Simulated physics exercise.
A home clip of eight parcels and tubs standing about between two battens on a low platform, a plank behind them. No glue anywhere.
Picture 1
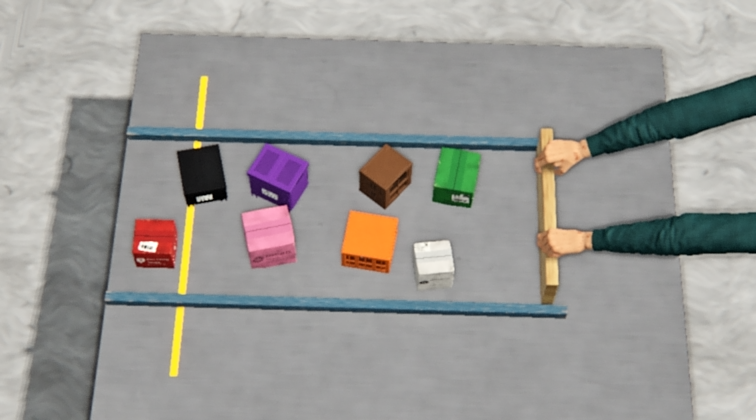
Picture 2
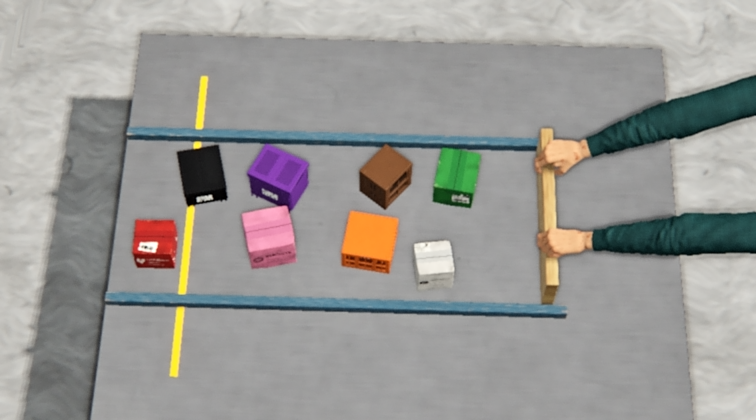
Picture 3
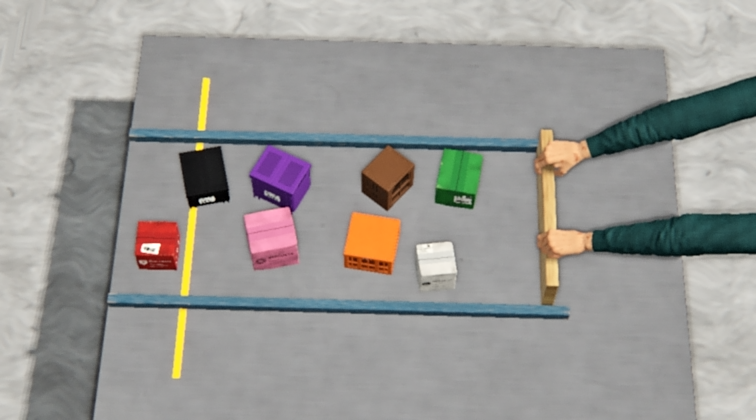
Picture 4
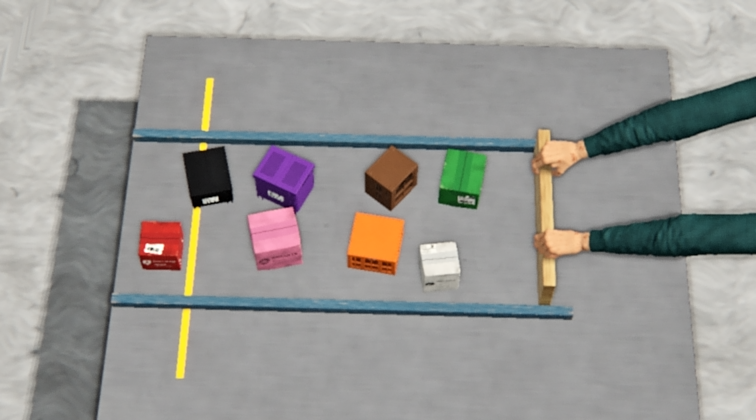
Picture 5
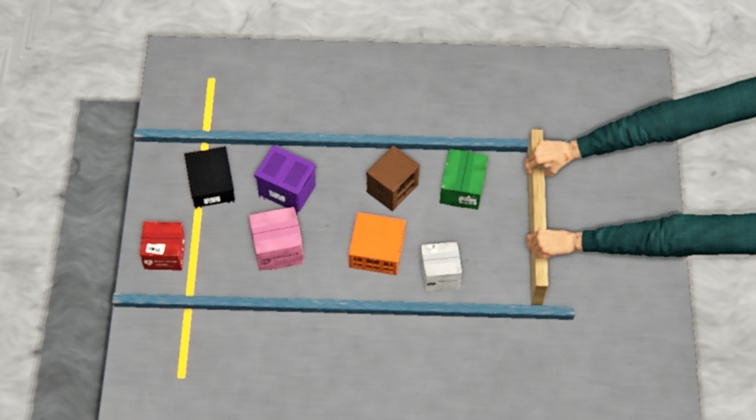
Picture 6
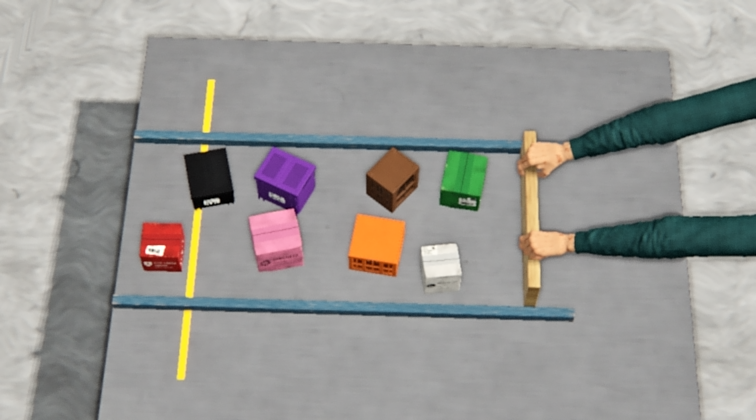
Two hands in green sleeves held a wooden plank at the right, then slid it slightly left between two blue battens, while the eight colourful boxes ahead of it stayed put around the yellow tape.
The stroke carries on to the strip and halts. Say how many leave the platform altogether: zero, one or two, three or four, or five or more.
The number that fall off is three or four.
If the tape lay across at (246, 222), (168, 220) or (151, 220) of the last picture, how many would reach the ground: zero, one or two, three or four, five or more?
For each place: One or two; more than four; five or over.
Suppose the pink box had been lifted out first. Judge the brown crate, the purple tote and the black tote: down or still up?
The brown crate remains up; the purple tote goes over; the black tote is lost.
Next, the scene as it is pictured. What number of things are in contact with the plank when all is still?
In contact: 3.
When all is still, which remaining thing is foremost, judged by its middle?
Foremost is the pink box.
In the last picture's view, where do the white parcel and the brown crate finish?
The white parcel at (172, 268), the brown crate at (142, 173).
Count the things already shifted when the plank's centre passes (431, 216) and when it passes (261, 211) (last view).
The counts are 4 and 8.
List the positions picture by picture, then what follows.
The first picture shows red parcel (155, 244); black tote (203, 176); pink box (269, 238); plank (547, 216); tape (190, 218).
The second picture shows black tote (203, 176); green parcel (457, 178).
The third picture shows pink box (272, 239); brown crate (388, 178).
The fourth picture shows red parcel (161, 246); plank (544, 217).
The fifth picture shows black tote (210, 178); white parcel (441, 267).
The sixth picture shows red parcel (163, 247); black tote (210, 179); pink box (276, 241); plank (530, 219); tape (197, 221).
Early on, none off yet; red parcel at rest near (163, 247); black tote at rest near (210, 179); pink box at rest near (276, 241).
A while later, none off yet; red parcel at rest near (163, 247); black tote travelled about its own width near (167, 177); pink box travelled about its own width near (238, 253).
Finally, the number that fall off is three or four; lost, purple tote, black tote and red parcel.
